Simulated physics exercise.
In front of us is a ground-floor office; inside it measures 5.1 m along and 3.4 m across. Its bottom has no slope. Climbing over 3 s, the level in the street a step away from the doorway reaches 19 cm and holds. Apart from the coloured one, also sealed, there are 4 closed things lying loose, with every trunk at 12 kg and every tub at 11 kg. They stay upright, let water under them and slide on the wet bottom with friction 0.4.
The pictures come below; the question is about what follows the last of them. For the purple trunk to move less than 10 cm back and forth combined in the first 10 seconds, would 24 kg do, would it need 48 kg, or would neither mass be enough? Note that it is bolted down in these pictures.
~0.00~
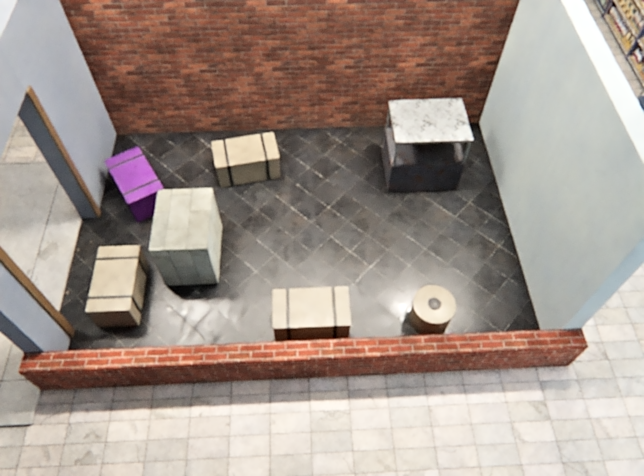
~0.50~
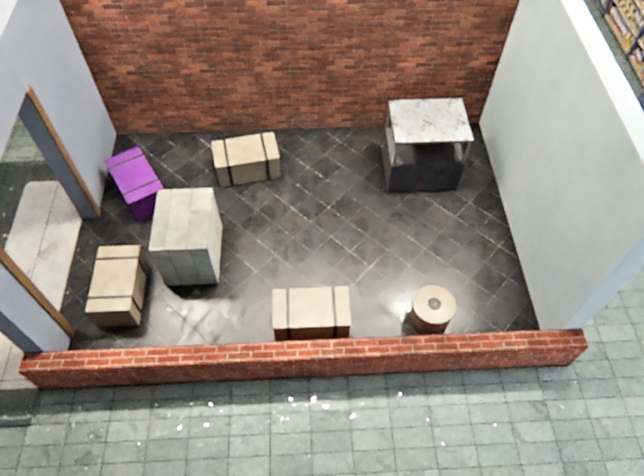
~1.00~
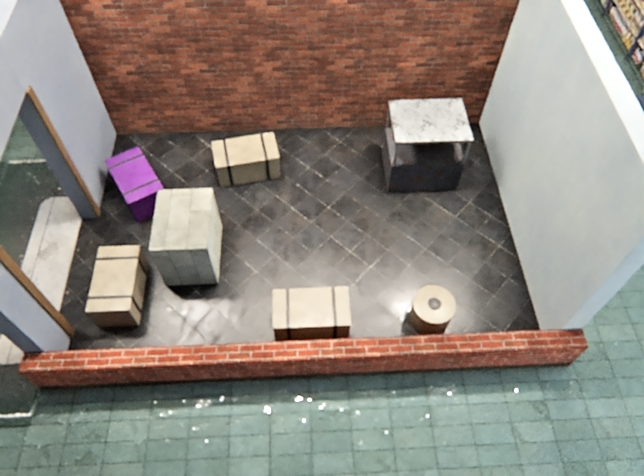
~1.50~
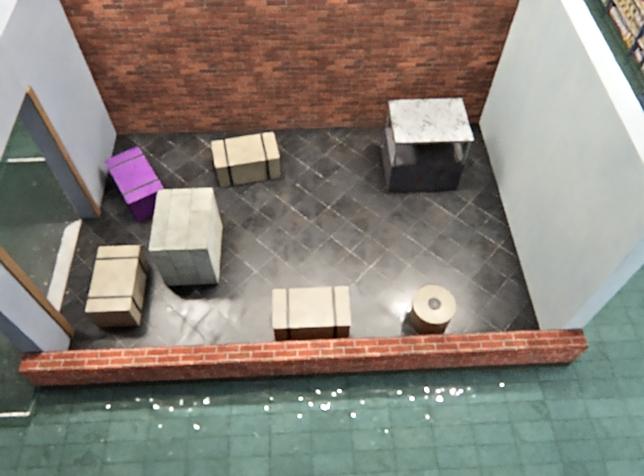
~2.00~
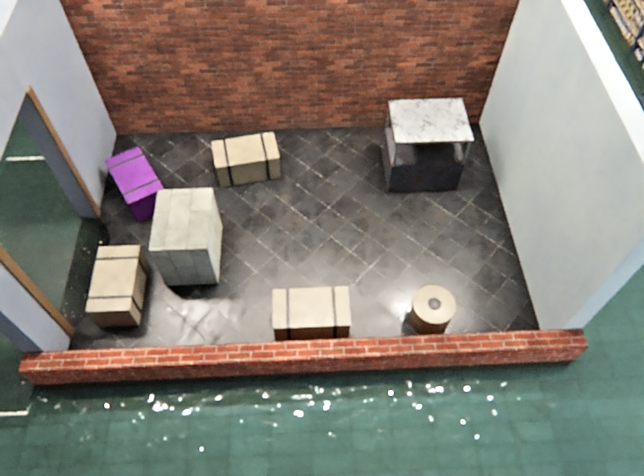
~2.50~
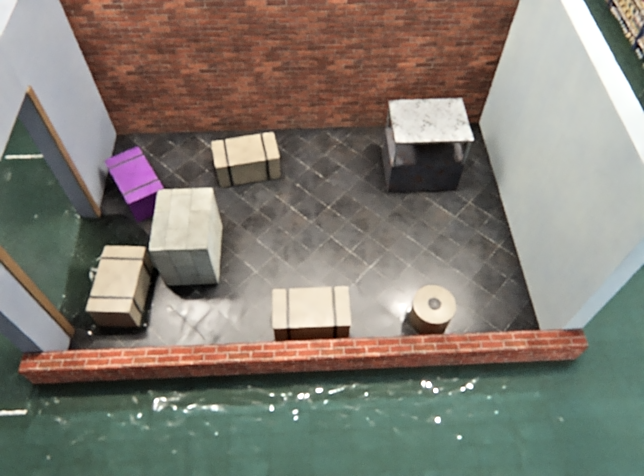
Prediction: Neither amount steadies it.
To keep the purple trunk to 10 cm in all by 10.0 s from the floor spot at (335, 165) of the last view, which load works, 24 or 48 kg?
It takes the larger.
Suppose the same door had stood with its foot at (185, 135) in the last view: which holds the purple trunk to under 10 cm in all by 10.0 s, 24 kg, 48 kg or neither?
Result: Neither option suffices.
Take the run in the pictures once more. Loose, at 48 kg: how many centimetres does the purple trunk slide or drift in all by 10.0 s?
30 cm or so in all.
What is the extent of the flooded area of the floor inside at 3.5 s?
Somewhere around 2.5 m2, roughly.
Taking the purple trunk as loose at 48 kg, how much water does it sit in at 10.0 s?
8 cm, roughly.
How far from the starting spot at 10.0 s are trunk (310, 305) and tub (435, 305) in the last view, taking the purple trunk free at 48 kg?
Respectively 250 and 100 centimetres.
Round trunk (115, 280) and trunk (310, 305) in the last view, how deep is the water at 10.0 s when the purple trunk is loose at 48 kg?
Depth approx. 9 cm / 9 cm.
After 3.5 s the purple trunk would be 0 cm from its start with 24 kg and 0 cm from its start with 48 kg; 2 cm of water round it then.
After 4.5 s the purple trunk would be 25 cm from its start with 24 kg and 1 cm from its start with 48 kg; 6 cm of water round it then.
After 7.0 s the purple trunk would be 88 cm from its start with 24 kg and 21 cm from its start with 48 kg; 8 cm of water round it then.
After 10.0 s the purple trunk would be 86 cm from its start with 24 kg and 31 cm from its start with 48 kg; 8 cm of water round it then.
